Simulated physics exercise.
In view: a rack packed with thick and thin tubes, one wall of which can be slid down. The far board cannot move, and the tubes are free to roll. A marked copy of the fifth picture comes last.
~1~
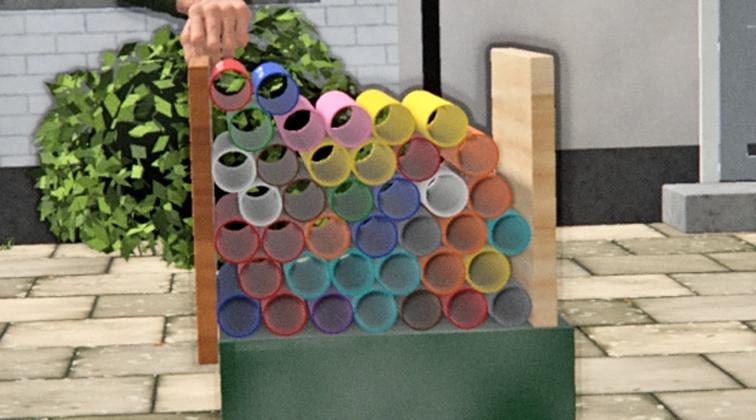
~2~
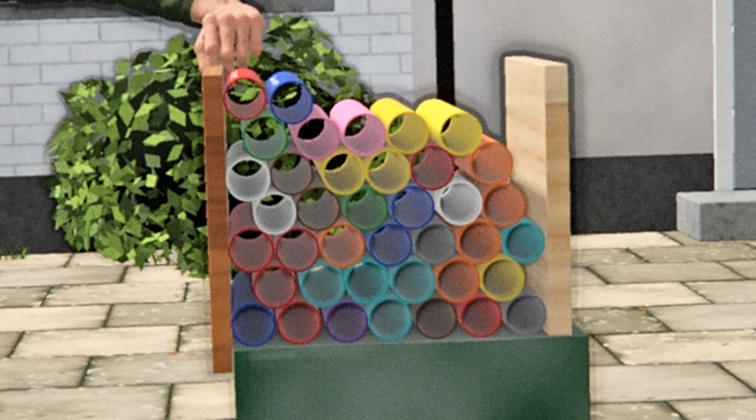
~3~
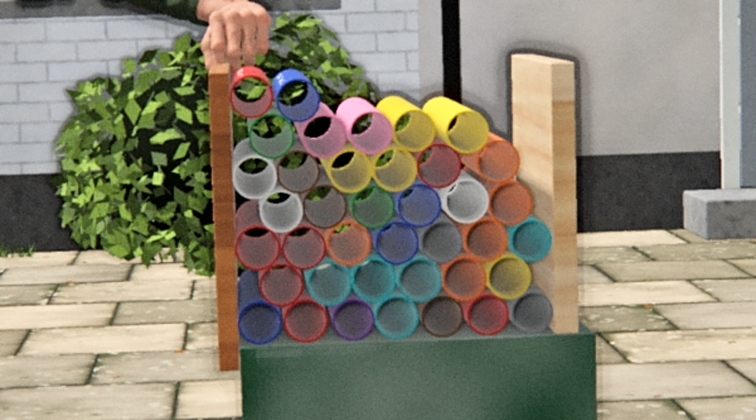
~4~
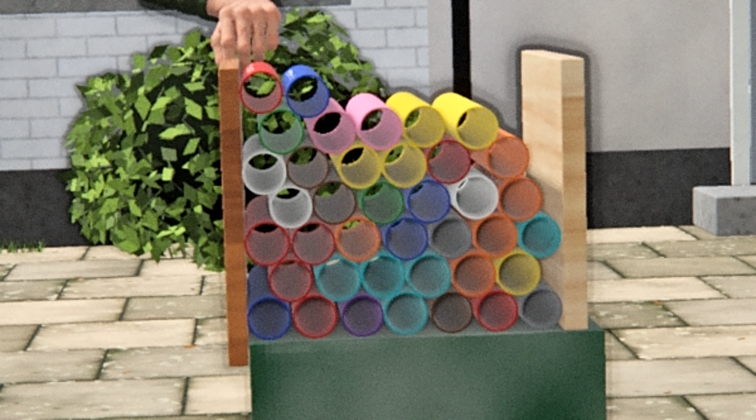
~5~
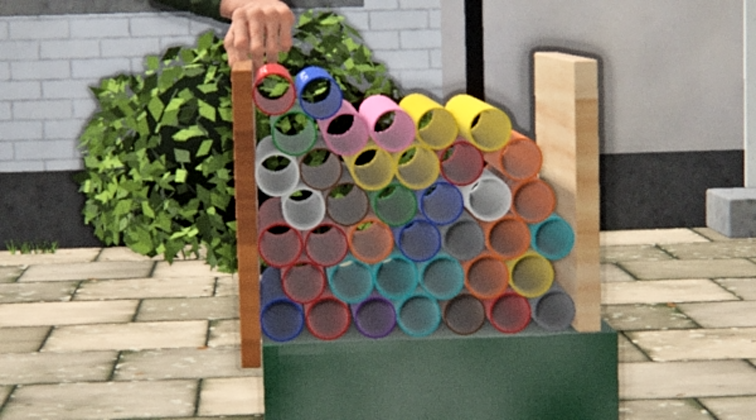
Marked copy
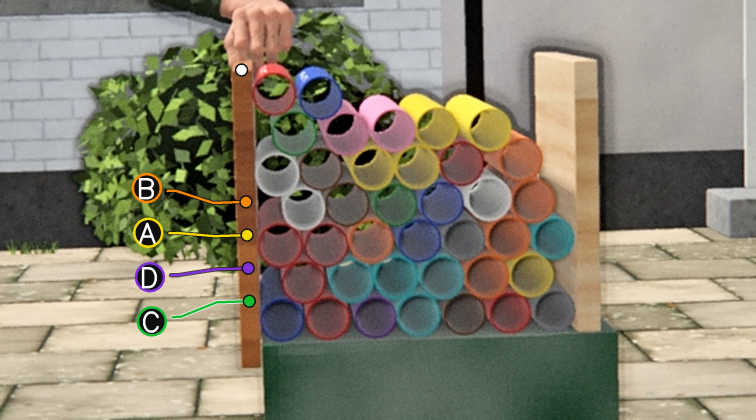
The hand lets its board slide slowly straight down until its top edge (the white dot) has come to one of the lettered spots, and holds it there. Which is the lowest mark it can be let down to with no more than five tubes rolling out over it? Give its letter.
D is the limit.
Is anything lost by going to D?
At D: Yes.
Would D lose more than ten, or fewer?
At D, fewer than ten.
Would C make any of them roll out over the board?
Yes, at C.
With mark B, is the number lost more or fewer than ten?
Fewer than ten.
On the marked copy, A at (247, 235); B at (246, 202); C at (249, 301); D at (248, 268); the white dot at (241, 70).
Following D. Soon after the start, top of the board (255, 155).
Later, top of the board (258, 250).
In the end, top of the board (259, 267), four out over the board.
As for the rest, A four out over the board; B one out over the board; C more than five out over the board.
